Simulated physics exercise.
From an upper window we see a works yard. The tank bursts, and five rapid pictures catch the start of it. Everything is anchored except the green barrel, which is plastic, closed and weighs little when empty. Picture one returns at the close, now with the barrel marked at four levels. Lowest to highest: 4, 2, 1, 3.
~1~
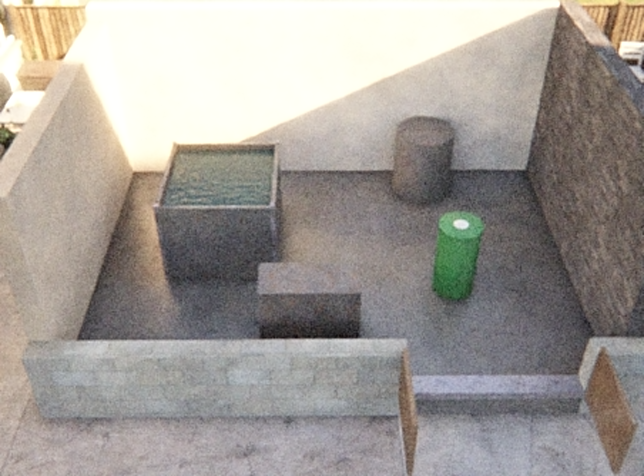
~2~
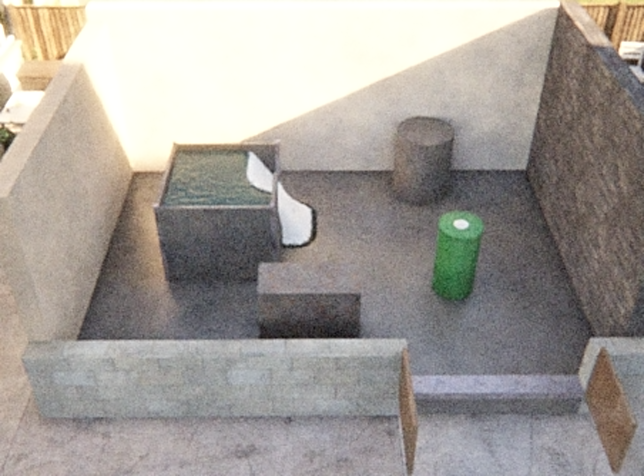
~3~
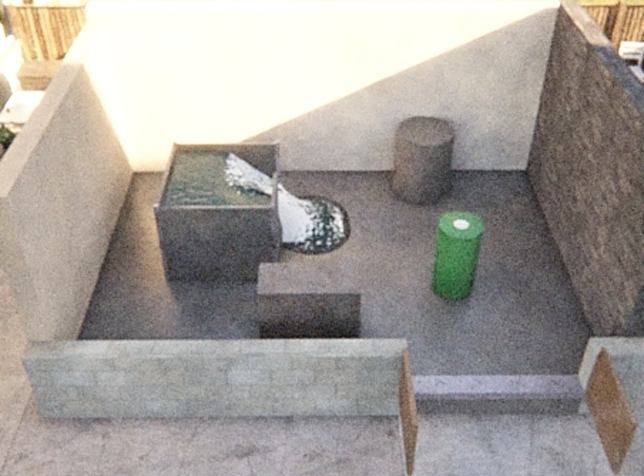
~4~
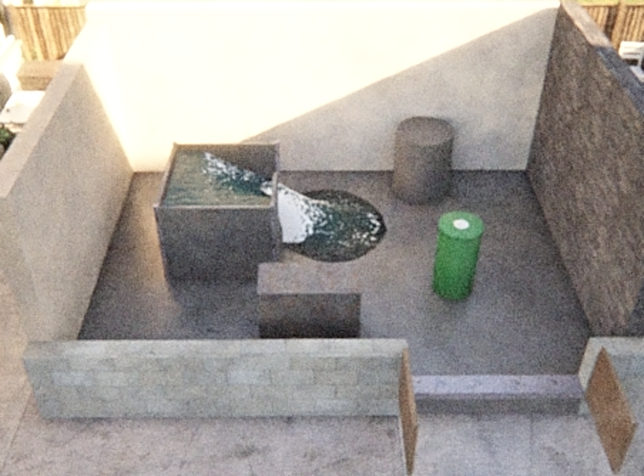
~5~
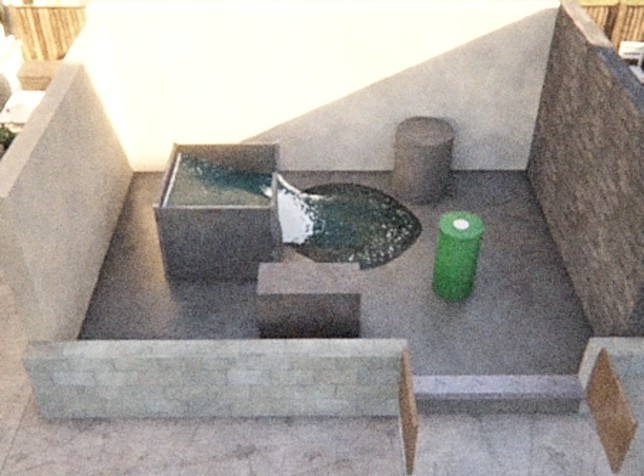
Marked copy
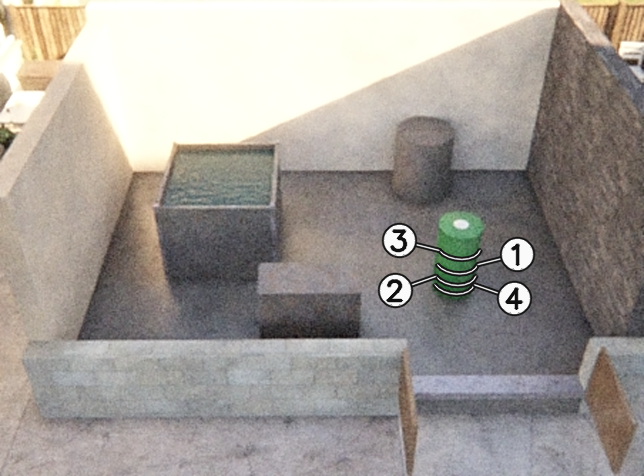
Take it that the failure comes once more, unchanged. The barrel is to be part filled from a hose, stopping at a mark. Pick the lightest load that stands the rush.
Take 2.
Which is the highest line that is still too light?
Line 4.
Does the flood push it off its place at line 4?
Yes, that goes wrong.
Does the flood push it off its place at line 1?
No.
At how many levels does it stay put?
Three.
On the marked copy, 1 at (459, 273); 2 at (458, 285); 3 at (461, 259); 4 at (456, 294); from the bottom up 4, 2, 1, 3.
Choosing 1, it does not move.
Choosing 2, it does not move.
Choosing 3, it does not move.
Choosing 4, it is pushed about twice its own width away.
